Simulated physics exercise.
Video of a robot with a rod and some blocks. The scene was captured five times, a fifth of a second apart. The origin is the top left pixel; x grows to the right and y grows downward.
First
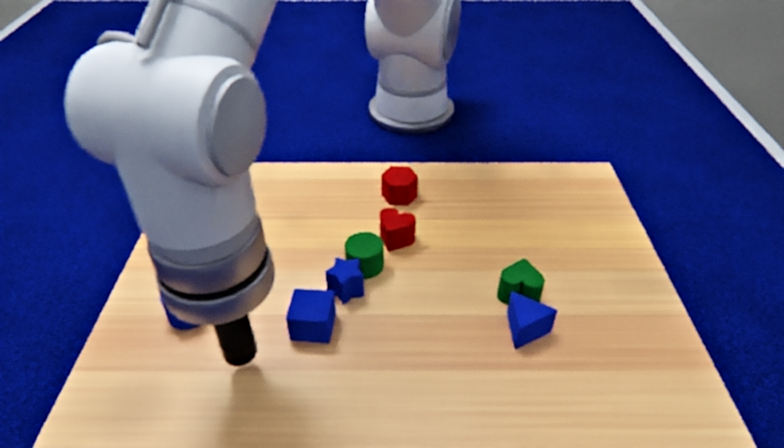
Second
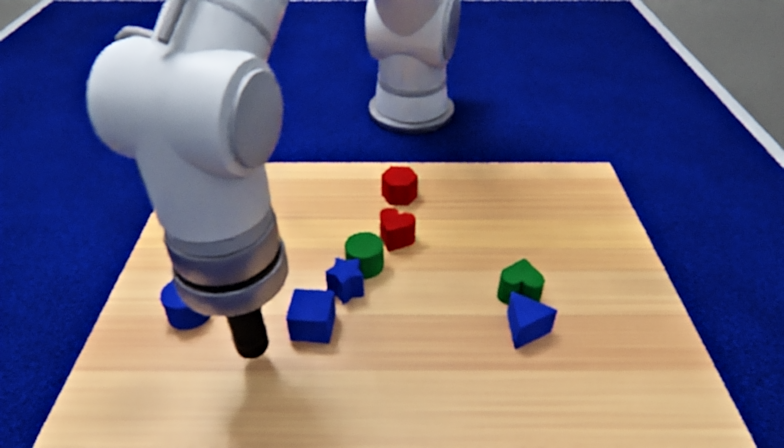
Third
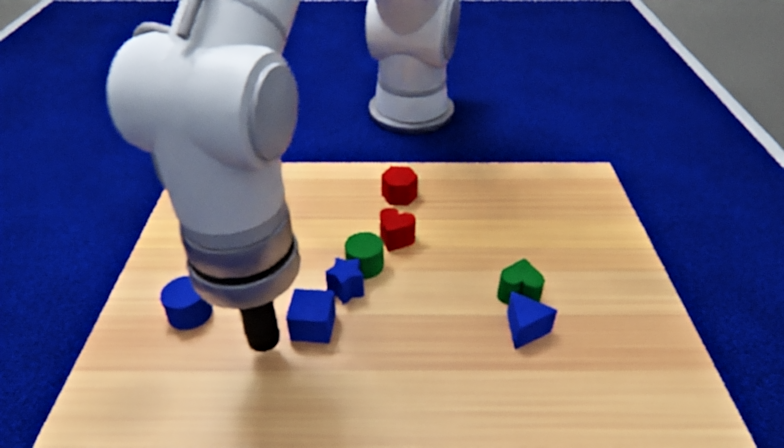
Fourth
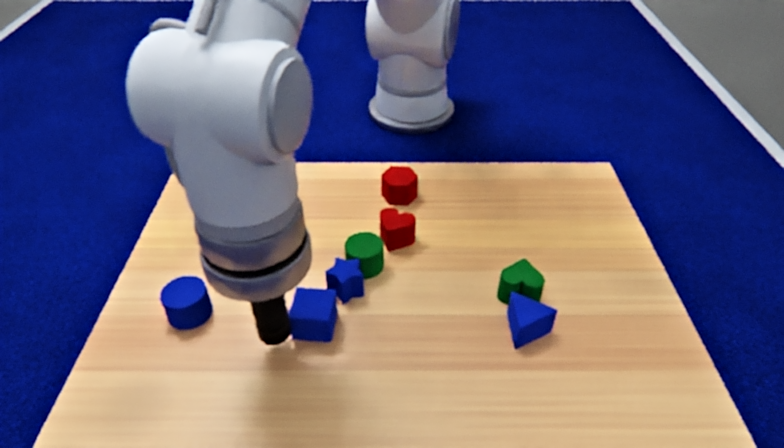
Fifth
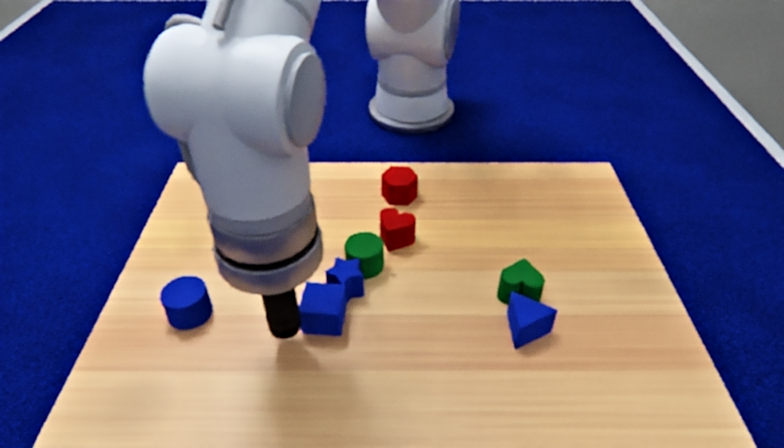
On a light wooden board set over blue carpet, a white robot arm holds a black rod near the left side, among scattered red, green and blue blocks. The rod moves gradually right to the blue square block, then nudges it slightly right, close beside the blue star.
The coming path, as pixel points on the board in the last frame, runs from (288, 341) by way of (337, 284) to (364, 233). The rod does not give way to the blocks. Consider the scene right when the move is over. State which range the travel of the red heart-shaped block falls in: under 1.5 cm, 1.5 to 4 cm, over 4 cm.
It moves a fair bit, 1.5 to 4 cm.
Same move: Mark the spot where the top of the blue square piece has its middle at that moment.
I expect it at (365, 277).
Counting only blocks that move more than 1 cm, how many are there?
Number moved: 3+.
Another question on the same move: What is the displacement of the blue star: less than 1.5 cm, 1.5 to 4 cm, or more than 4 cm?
The block winds up beyond 4 cm from where it is now.
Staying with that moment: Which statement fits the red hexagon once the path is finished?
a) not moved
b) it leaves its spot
The one that fits is a, not moved.
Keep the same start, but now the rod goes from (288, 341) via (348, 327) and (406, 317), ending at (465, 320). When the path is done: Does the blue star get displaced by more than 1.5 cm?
Yes, it checks out.
What follows on the original path. One third of the way, rod at (322, 289); blue square piece at (359, 282), turned 65° clockwise; blue star at (387, 255), turned 30° anticlockwise; green circular block at (373, 235).
Two thirds of the way, rod at (347, 252); blue square piece at (365, 277), turned 100° clockwise; blue star at (394, 254), turned 45° anticlockwise; green circular block at (376, 233); red heart-shaped block at (400, 216), turned 15° anticlockwise.
At the end, rod at (363, 220); blue square piece at (365, 277), turned 100° clockwise; blue star at (394, 254), turned 45° anticlockwise; green circular block at (391, 224); red heart-shaped block at (415, 209), turned 35° anticlockwise; red hexagon in place.
